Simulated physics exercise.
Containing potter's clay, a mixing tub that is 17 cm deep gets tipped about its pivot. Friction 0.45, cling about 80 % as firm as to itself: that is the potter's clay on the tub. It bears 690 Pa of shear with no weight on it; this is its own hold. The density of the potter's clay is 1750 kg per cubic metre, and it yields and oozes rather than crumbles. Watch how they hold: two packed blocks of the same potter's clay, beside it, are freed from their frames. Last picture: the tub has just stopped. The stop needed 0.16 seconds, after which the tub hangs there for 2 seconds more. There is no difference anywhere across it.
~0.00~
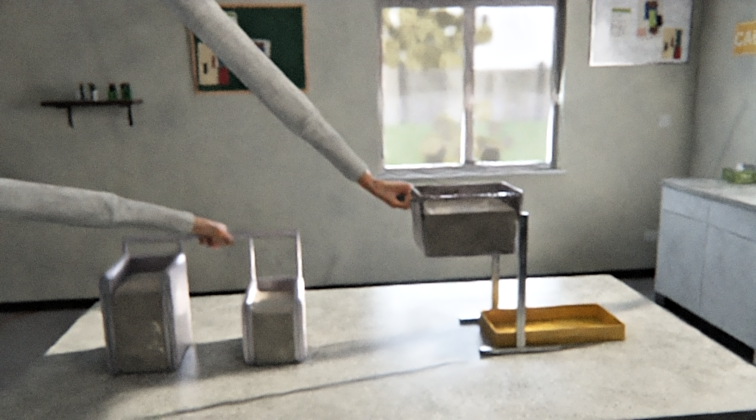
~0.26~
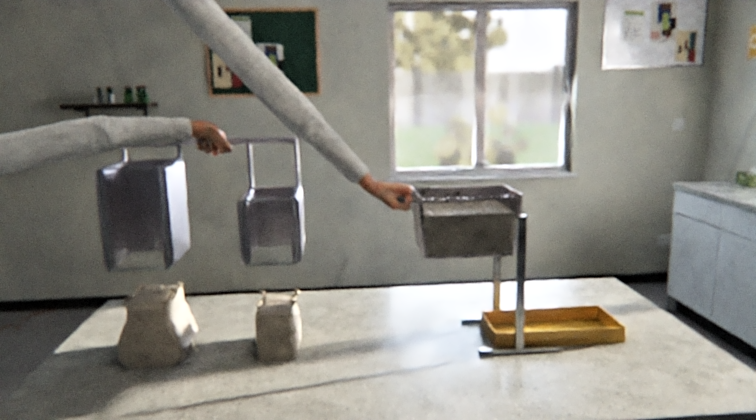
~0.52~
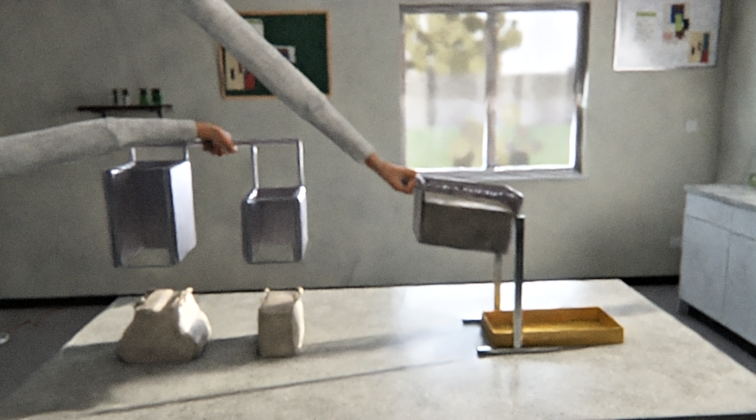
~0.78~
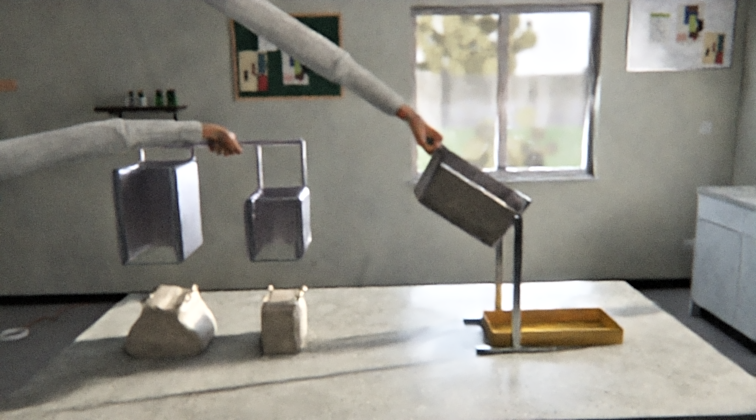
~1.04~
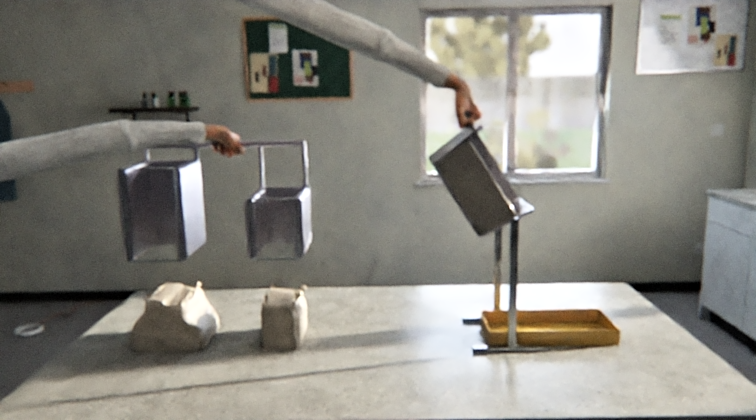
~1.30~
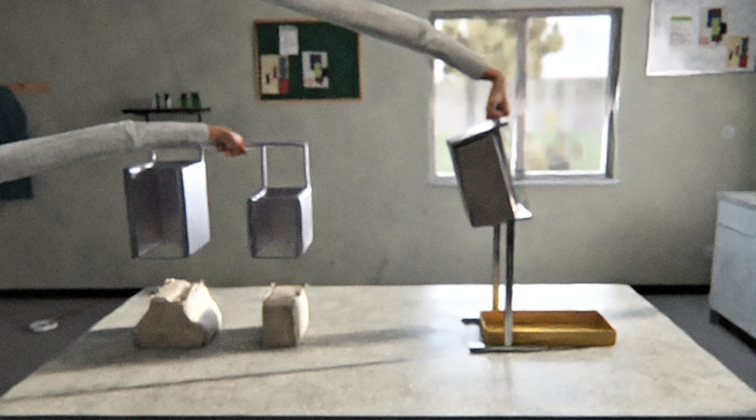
The clip opens with one hand holding two joined moulds around clay blocks and another gripping a tub above a yellow tray. The first hand lifts the moulds, and the larger left block sags while the smaller keeps its shape. The other hand then tilts the tub steeply rightward; the tray stays empty.
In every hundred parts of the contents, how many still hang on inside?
About 100 in every hundred.
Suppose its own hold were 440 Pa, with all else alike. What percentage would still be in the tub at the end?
Around 65 per cent.
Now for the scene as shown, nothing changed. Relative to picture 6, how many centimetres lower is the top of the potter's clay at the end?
2 cm.
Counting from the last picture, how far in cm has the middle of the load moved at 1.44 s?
Measured shift, roughly 1 cm.
After 1.44 s, the tub is at 75 degrees and holds 100 %.
After 1.61 s, the tub is at 75 degrees and holds 100 %.
After 1.78 s, the tub is at 75 degrees and holds 100 %.
After 1.95 s, the tub is at 75 degrees and holds 100 %.
After 3.30 s, the tub is at 75 degrees and holds 100 %.
